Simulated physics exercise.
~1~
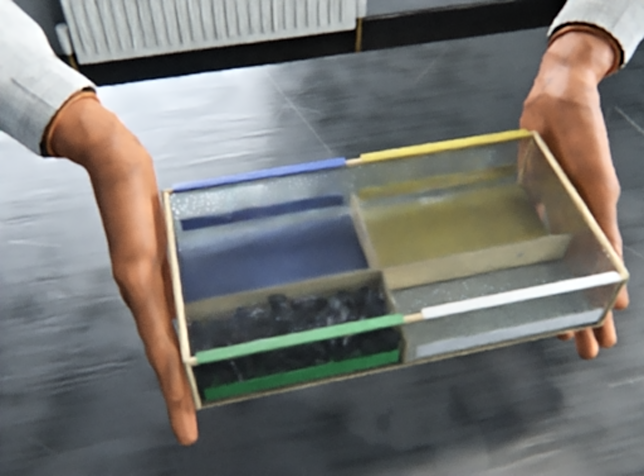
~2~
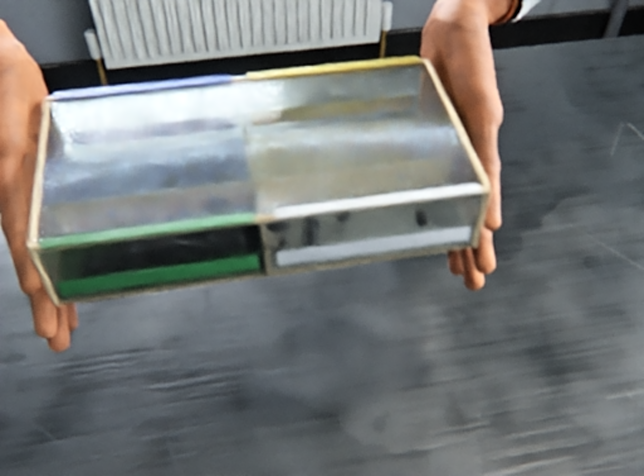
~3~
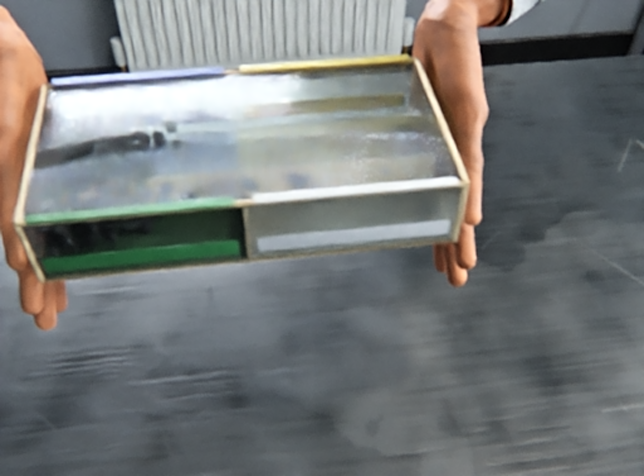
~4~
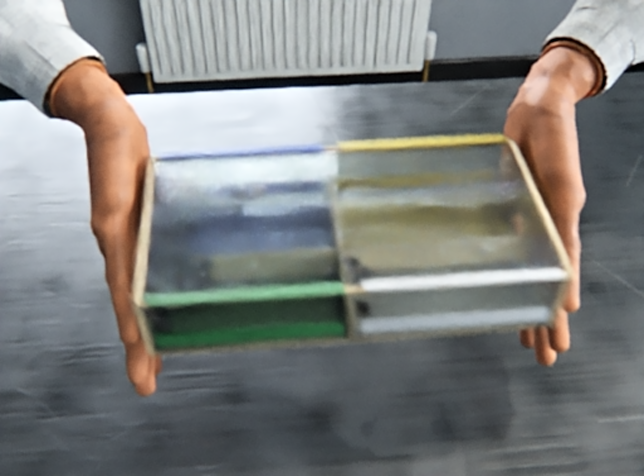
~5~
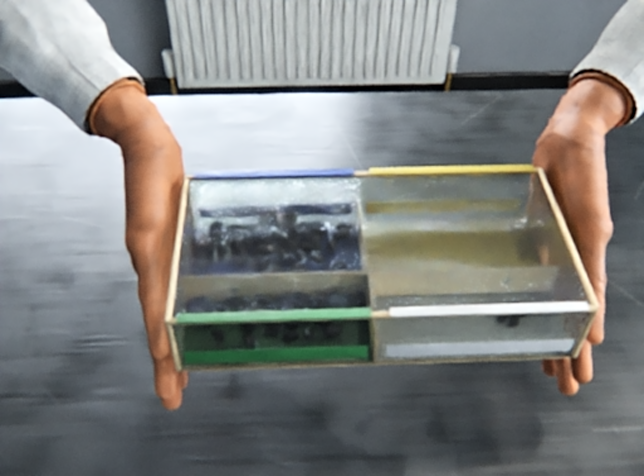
Above a dark table near a radiator, two hands shaking a clear-lidded four-part box, black beans ending mostly in blue and green compartments.
